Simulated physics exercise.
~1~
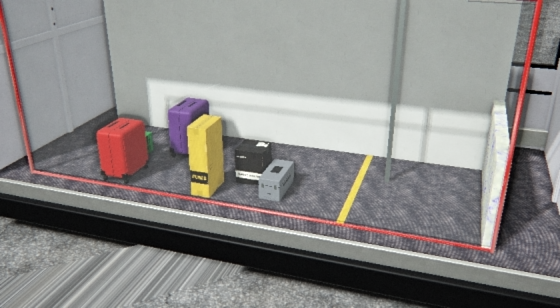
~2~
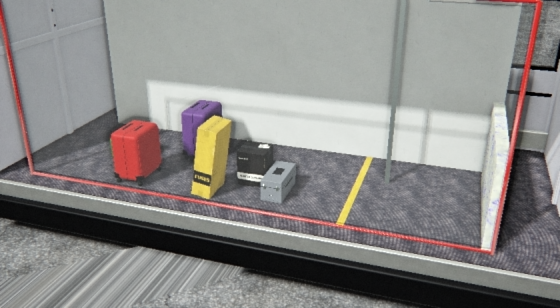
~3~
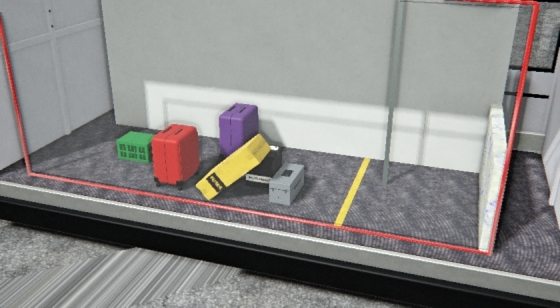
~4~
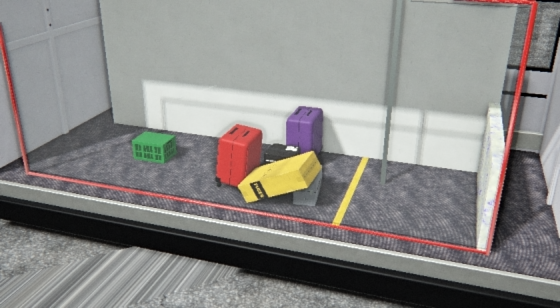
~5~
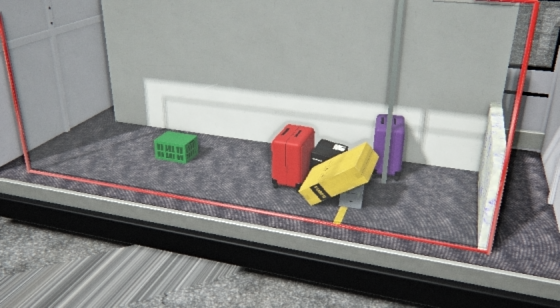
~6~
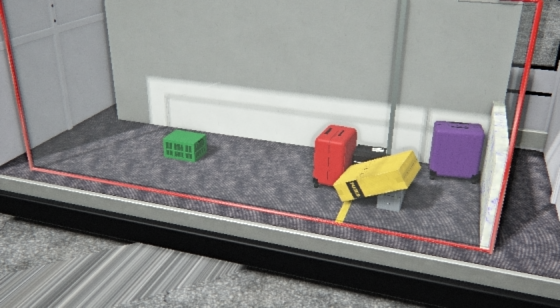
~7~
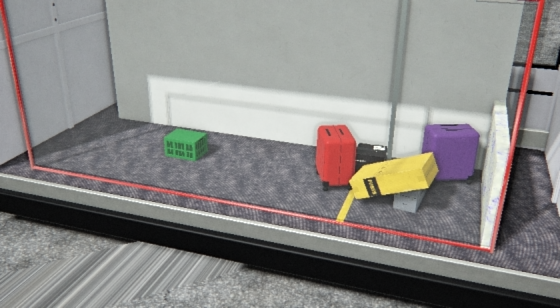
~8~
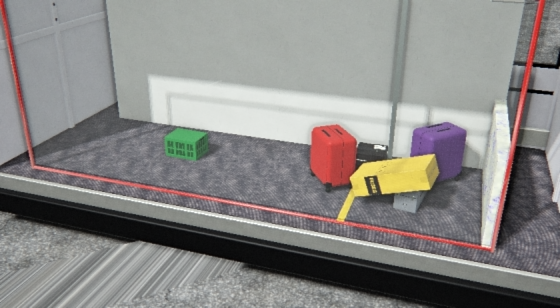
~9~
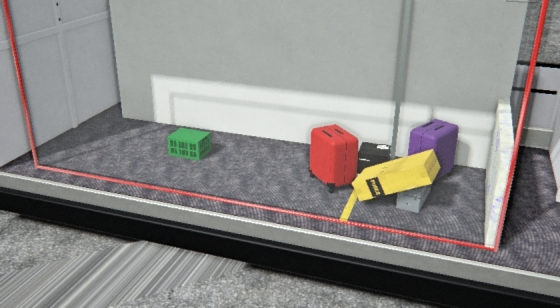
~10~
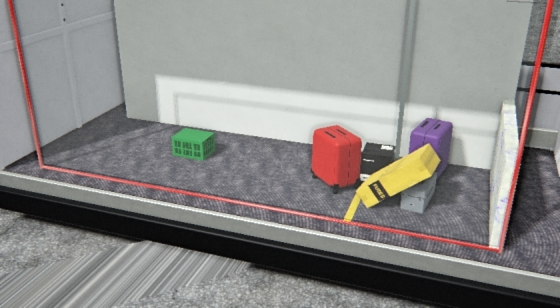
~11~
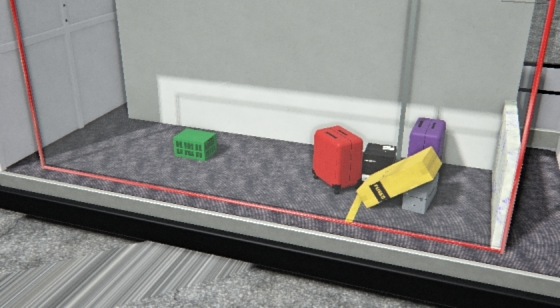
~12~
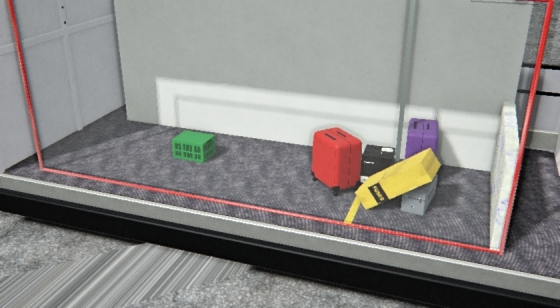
Yellow tall box tipping over as loose luggage slides right across the yellow line, red case and green crate stopping short.
